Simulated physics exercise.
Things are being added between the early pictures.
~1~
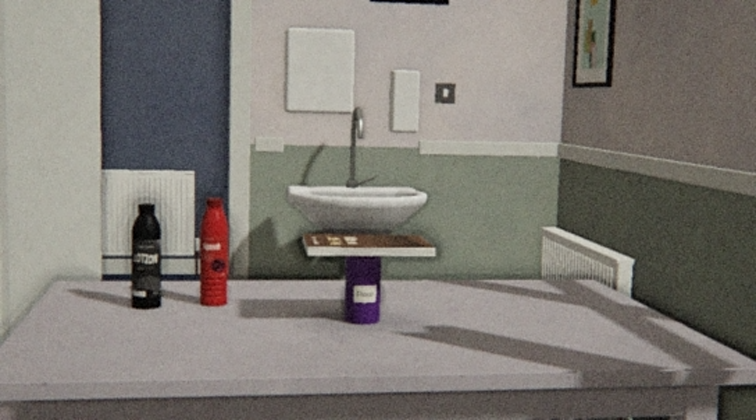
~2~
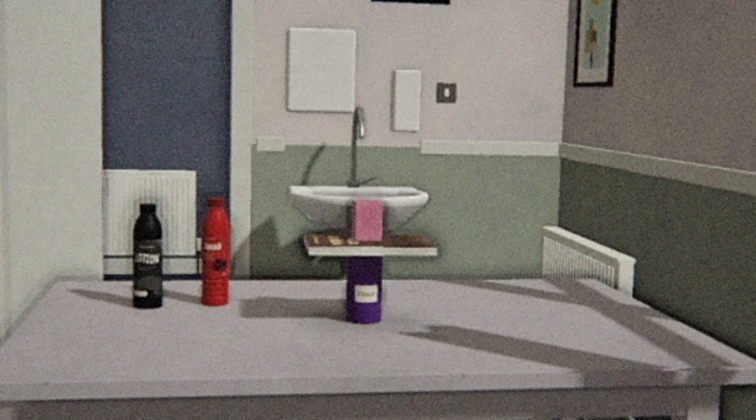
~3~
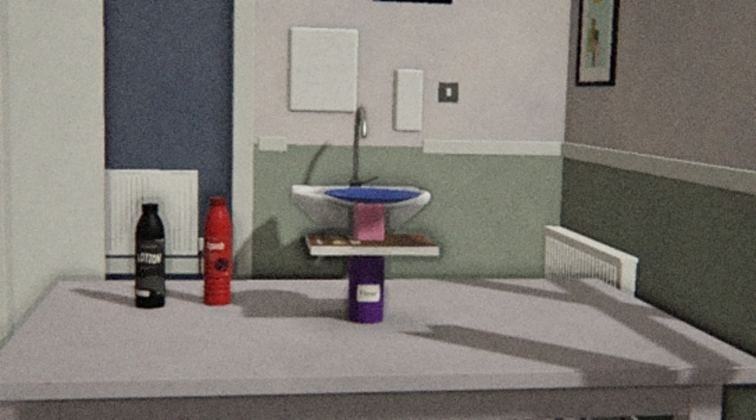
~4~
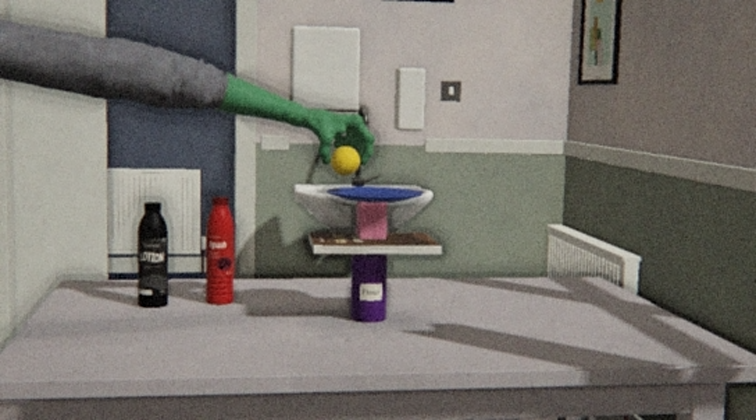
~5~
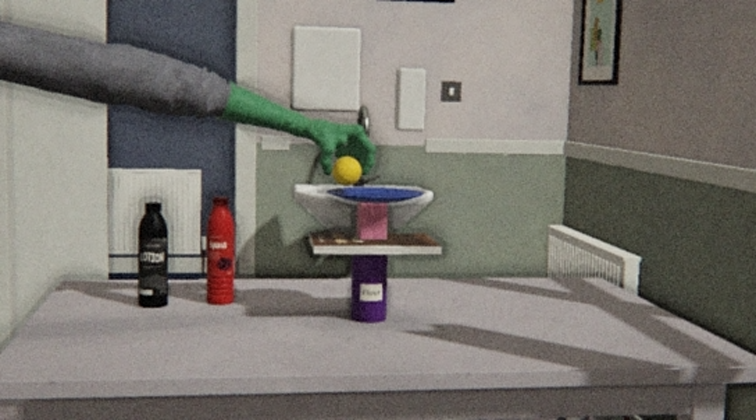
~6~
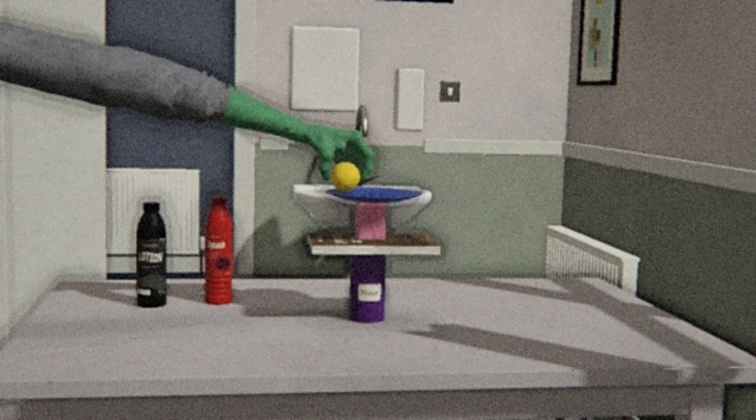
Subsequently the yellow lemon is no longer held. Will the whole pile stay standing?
None of it tumbles.
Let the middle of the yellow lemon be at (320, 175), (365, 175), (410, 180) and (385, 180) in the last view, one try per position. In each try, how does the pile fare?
Well, the first time it tips over, the second time it stays intact, the third time it stays intact, and the fourth time it stays intact.
Then, 0.20 s after the last picture, nothing has stirred.
Then, 0.50 s after the last picture, yellow lemon resting near (345, 178).
At rest, all 7 in place. Seen from the same camera at the end, yellow lemon near (345, 178). The pile keeps its balance.
